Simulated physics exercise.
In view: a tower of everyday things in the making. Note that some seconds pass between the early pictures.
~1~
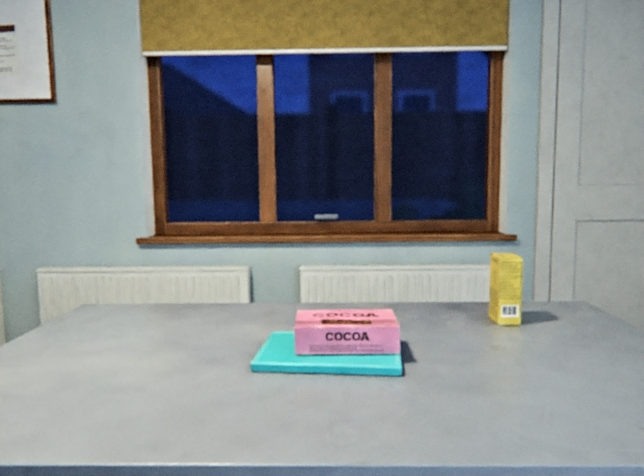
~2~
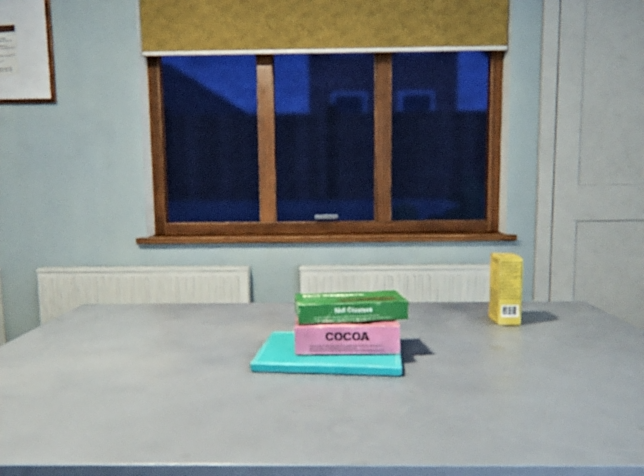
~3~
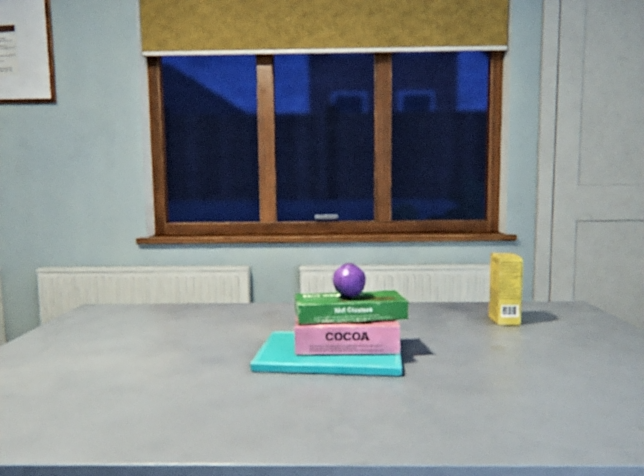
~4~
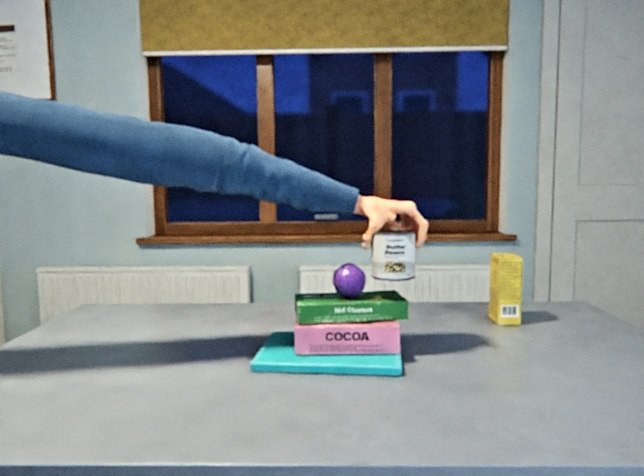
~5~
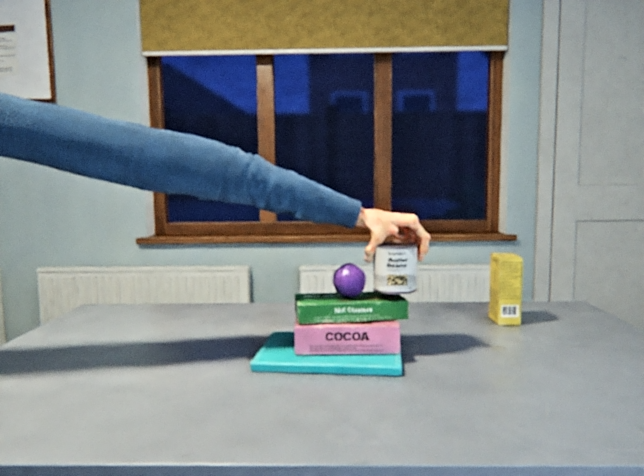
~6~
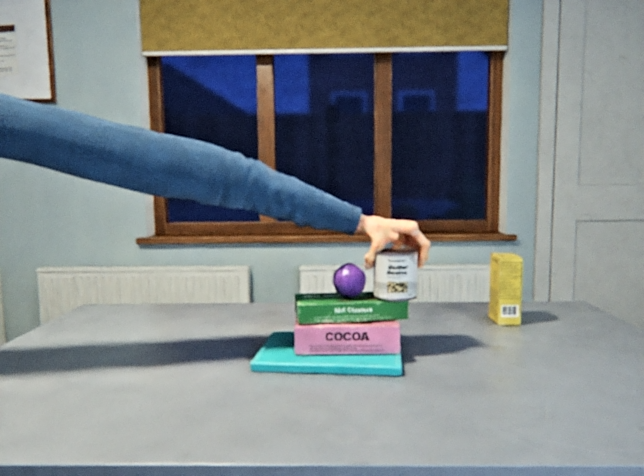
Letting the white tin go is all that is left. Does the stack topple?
No, nothing topples.
Then, 0.60 s after the last picture, nothing has stirred.
Then, 1.60 s after the last picture, white tin resting near (396, 274).
By the end, all 6 in place. Seen from the same camera at the end, white tin near (395, 274). The pile holds.
